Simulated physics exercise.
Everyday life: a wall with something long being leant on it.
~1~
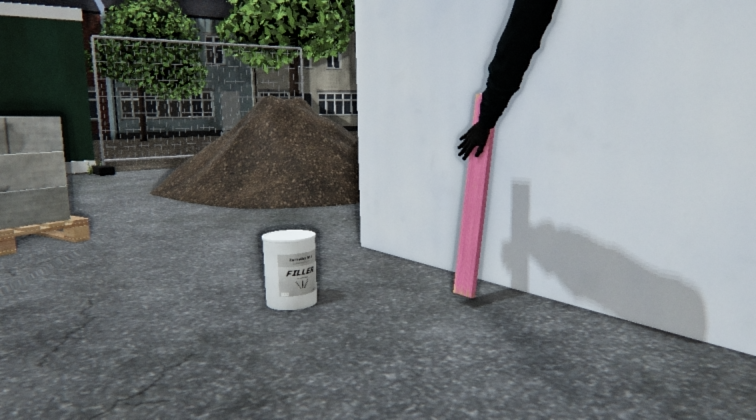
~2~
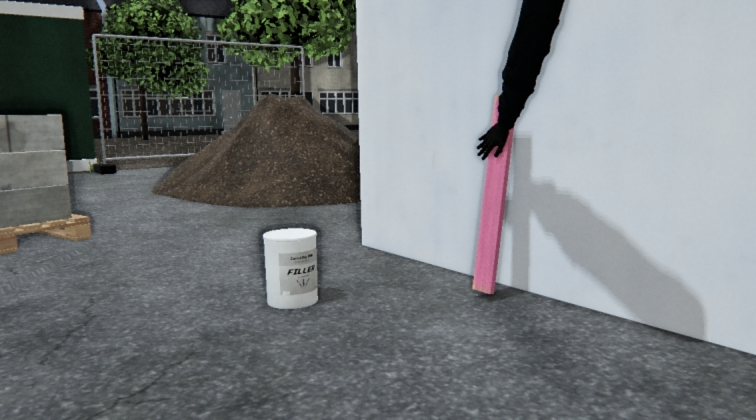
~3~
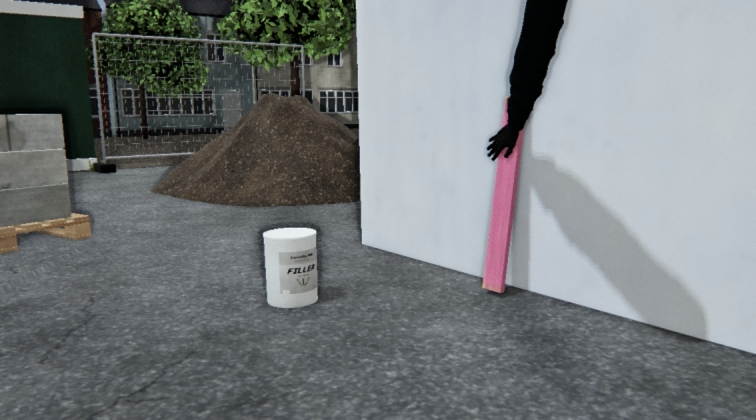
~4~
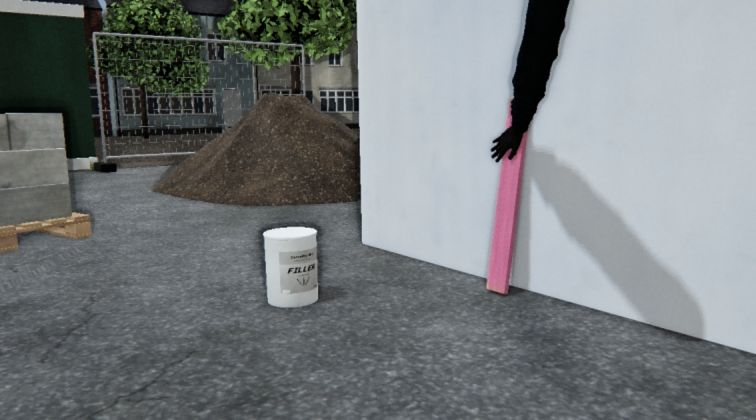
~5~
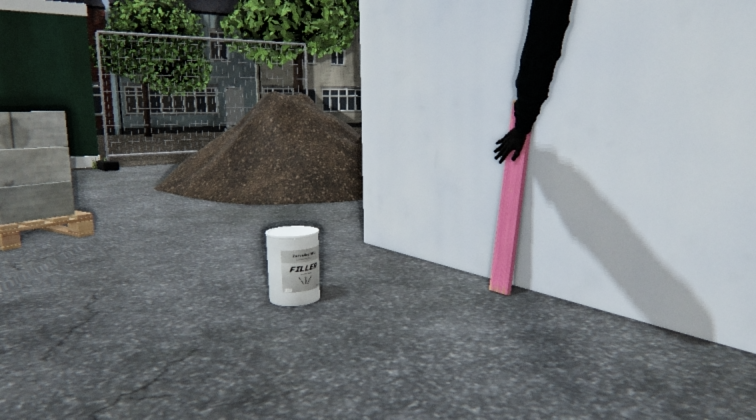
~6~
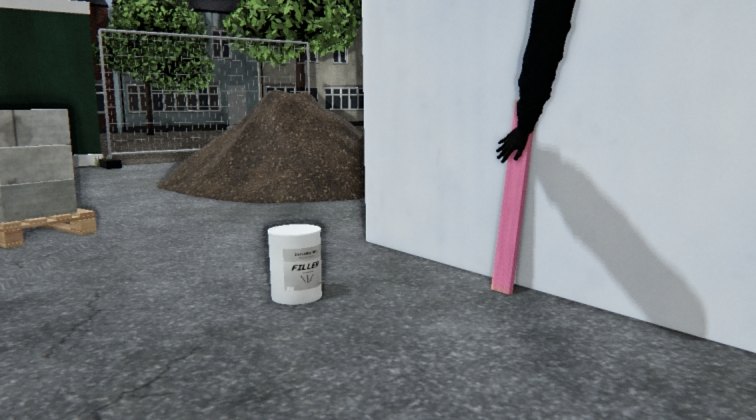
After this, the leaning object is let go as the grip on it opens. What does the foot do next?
It will not shift.
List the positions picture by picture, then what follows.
On its way; pink plank (476, 195); white pail (290, 269), in the first frame.
On its way; pink plank (495, 194); white pail (291, 268), in the second frame.
On its way; pink plank (505, 195); white pail (291, 267), in the third frame.
On its way; pink plank (509, 196); white pail (292, 266), in the fourth frame.
Leant on the wall, still held; pink plank (512, 197); white pail (294, 265), in the fifth frame.
Leant on the wall, still held; pink plank (514, 197); white pail (296, 264), in the sixth frame.
Then, 0.50 s later than the last frame, all is still.
Then, 1.10 s later than the last frame, pink plank resting near (514, 197).
When it is over, both as before. End places, in pixels of the last picture, pink plank near (514, 197). The plank holds.
